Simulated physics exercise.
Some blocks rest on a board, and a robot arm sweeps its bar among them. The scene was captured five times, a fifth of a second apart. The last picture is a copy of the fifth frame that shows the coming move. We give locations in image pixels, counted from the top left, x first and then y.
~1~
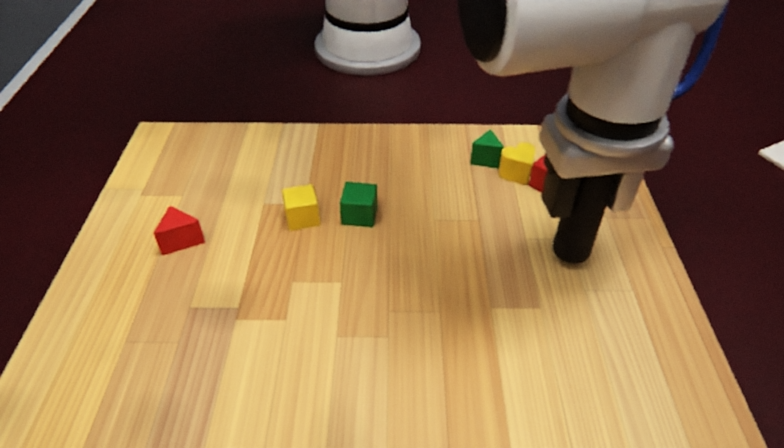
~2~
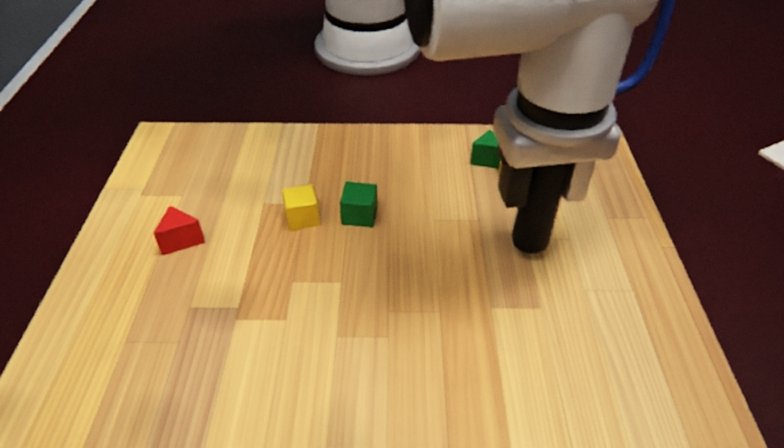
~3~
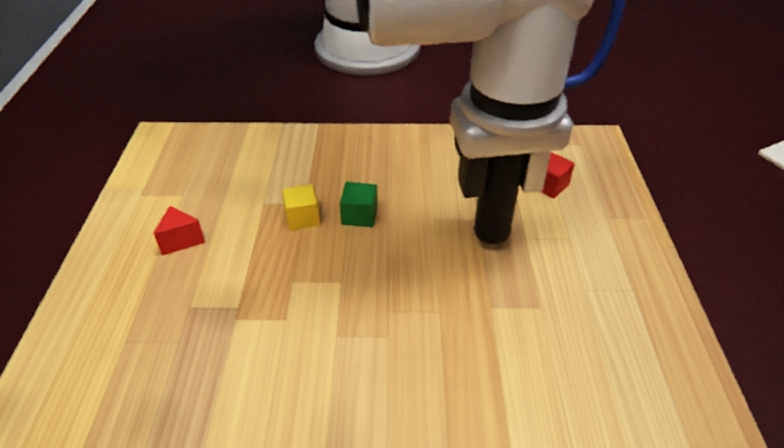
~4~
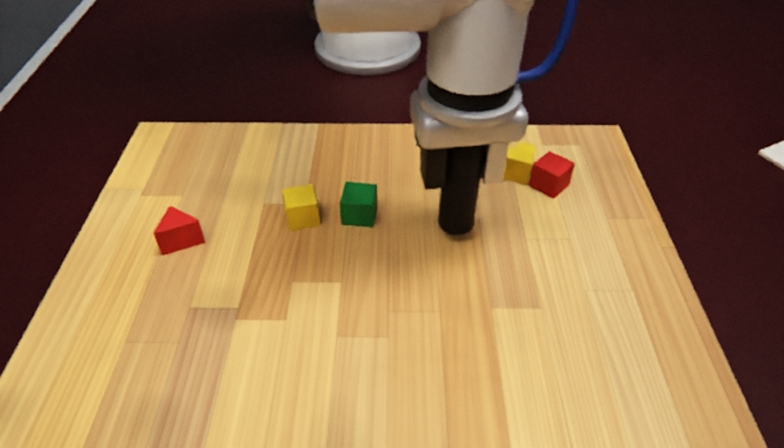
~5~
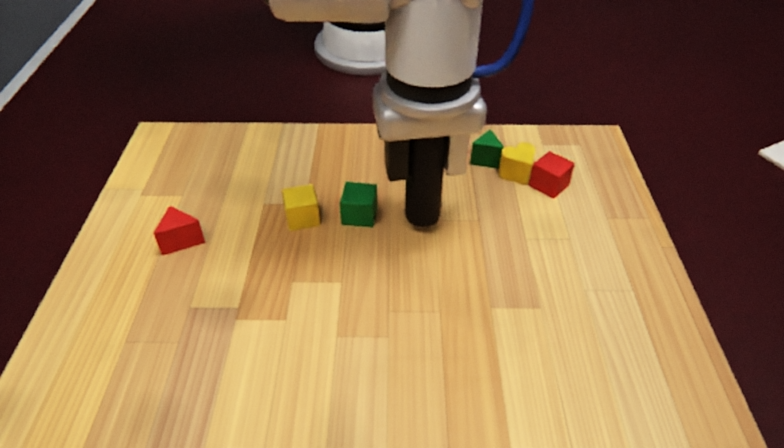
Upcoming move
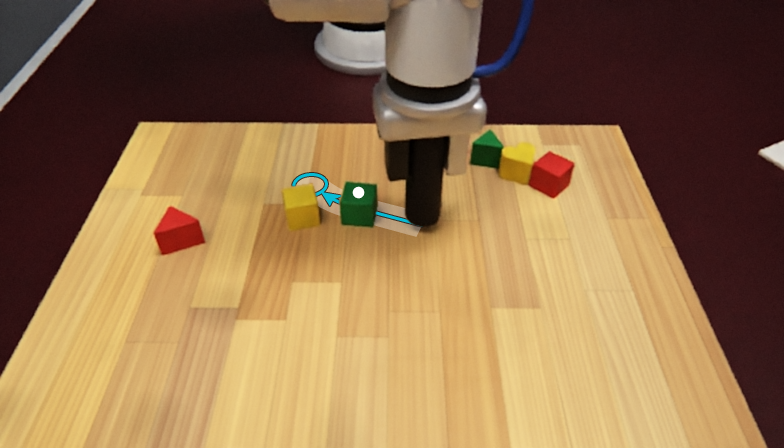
On a wooden board, a robot arm sweeping its black bar leftward past still red, yellow and green blocks, nearing the green cube.
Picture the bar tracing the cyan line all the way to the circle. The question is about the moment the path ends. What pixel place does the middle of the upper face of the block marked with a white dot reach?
Expect it around (290, 184).
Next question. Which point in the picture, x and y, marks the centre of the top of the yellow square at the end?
Answer: (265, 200).
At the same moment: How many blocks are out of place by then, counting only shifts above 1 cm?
I'd put the number at two.
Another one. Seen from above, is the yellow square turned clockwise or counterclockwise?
It spins anti-clockwise.
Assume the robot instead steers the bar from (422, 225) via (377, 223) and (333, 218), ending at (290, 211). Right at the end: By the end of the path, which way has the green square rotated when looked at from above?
Spin direction: Clockwise.
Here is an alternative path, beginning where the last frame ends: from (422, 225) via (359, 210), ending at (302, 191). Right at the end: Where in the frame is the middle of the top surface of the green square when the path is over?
At the end it should sit near (272, 184).
The line goes from (422, 225) via (360, 209), ending at (310, 185); the dot is on the green square.
On the path given first. One third of the way, bar at (380, 205); green square at (345, 191).
Two thirds of the way, bar at (339, 193); yellow square at (274, 198), turned 15° anticlockwise; green square at (303, 186), turned 40° anticlockwise.
At the end, bar at (309, 176); yellow square at (265, 200), turned 30° anticlockwise; green square at (290, 184), turned 50° anticlockwise.
